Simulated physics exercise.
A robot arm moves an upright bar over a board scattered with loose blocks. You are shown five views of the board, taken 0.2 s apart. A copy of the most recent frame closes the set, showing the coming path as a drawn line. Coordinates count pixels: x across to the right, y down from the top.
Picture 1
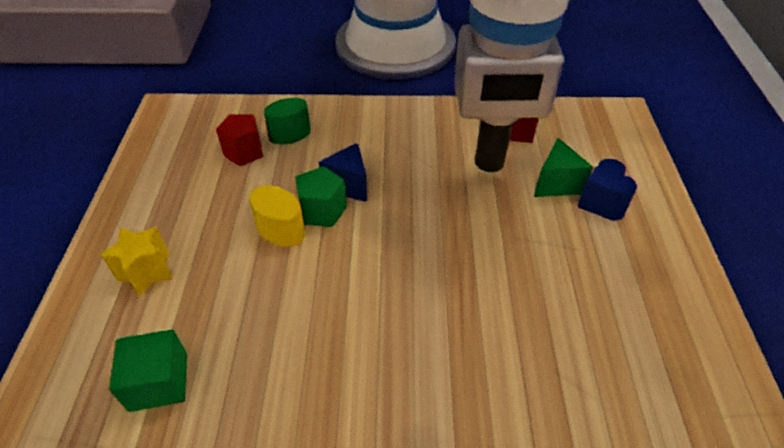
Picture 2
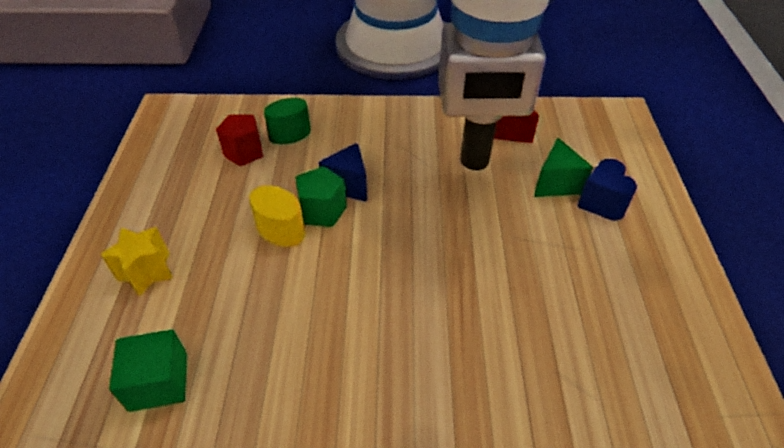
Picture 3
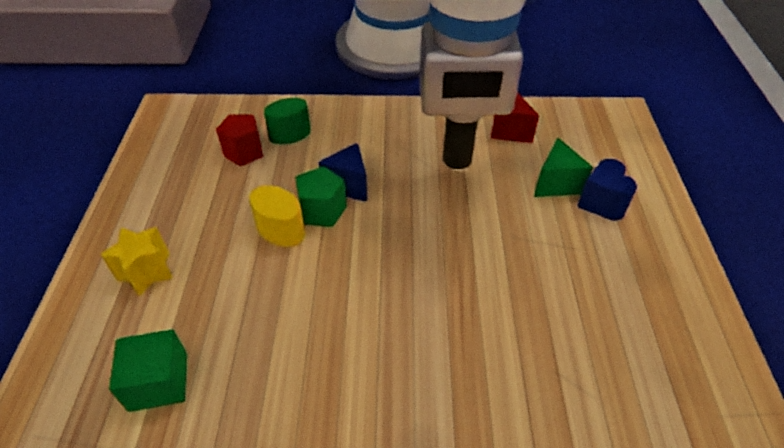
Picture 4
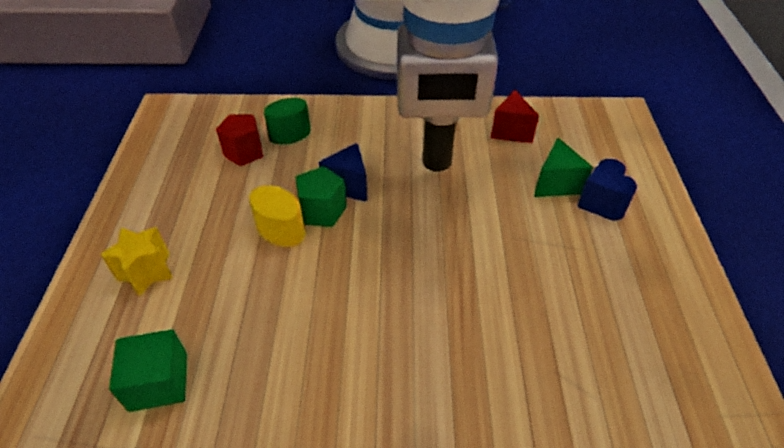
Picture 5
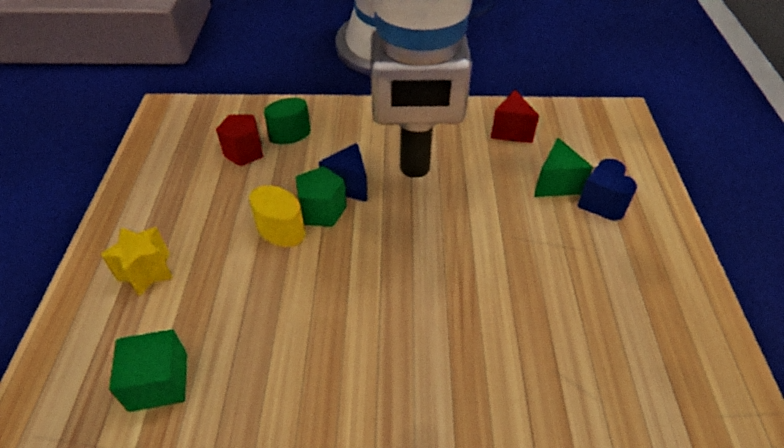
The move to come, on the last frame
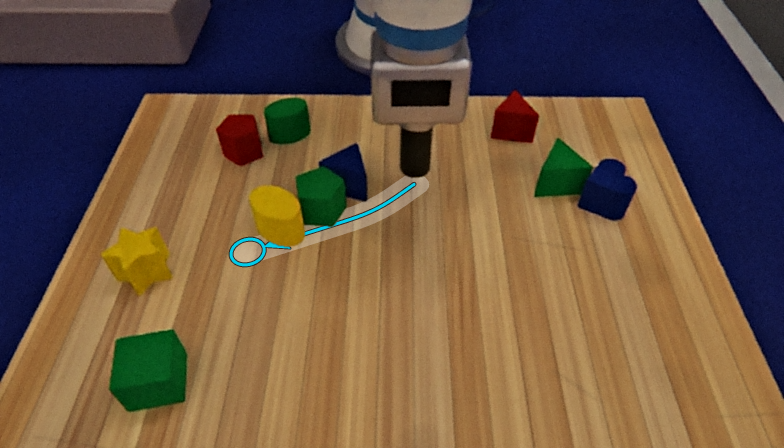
The robot arm moves its dark upright bar left across the board, touching no blocks.
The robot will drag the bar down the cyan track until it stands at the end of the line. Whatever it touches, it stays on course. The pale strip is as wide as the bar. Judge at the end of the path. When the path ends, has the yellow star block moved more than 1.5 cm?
No.
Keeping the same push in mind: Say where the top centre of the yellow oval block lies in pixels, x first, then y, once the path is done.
Around pixel (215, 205).
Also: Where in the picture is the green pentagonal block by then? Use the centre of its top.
It ends at (291, 180).
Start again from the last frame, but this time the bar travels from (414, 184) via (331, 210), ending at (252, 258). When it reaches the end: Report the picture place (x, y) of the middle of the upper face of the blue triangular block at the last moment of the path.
Final place: (308, 161).
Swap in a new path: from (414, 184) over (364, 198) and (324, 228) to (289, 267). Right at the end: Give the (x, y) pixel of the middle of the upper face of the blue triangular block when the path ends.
Around (323, 159).
Path on the board, from (414, 184) by way of (340, 223) to (248, 252).
What follows on the original path. One third of the way, bar at (367, 197); nothing pushed yet.
Two thirds of the way, bar at (307, 216); yellow oval block at (262, 204); green pentagonal block at (292, 180), turned 35° clockwise.
At the end, bar at (243, 236); yellow star block in place; yellow oval block at (215, 205), turned 60° clockwise; green pentagonal block at (291, 180), turned 40° clockwise.
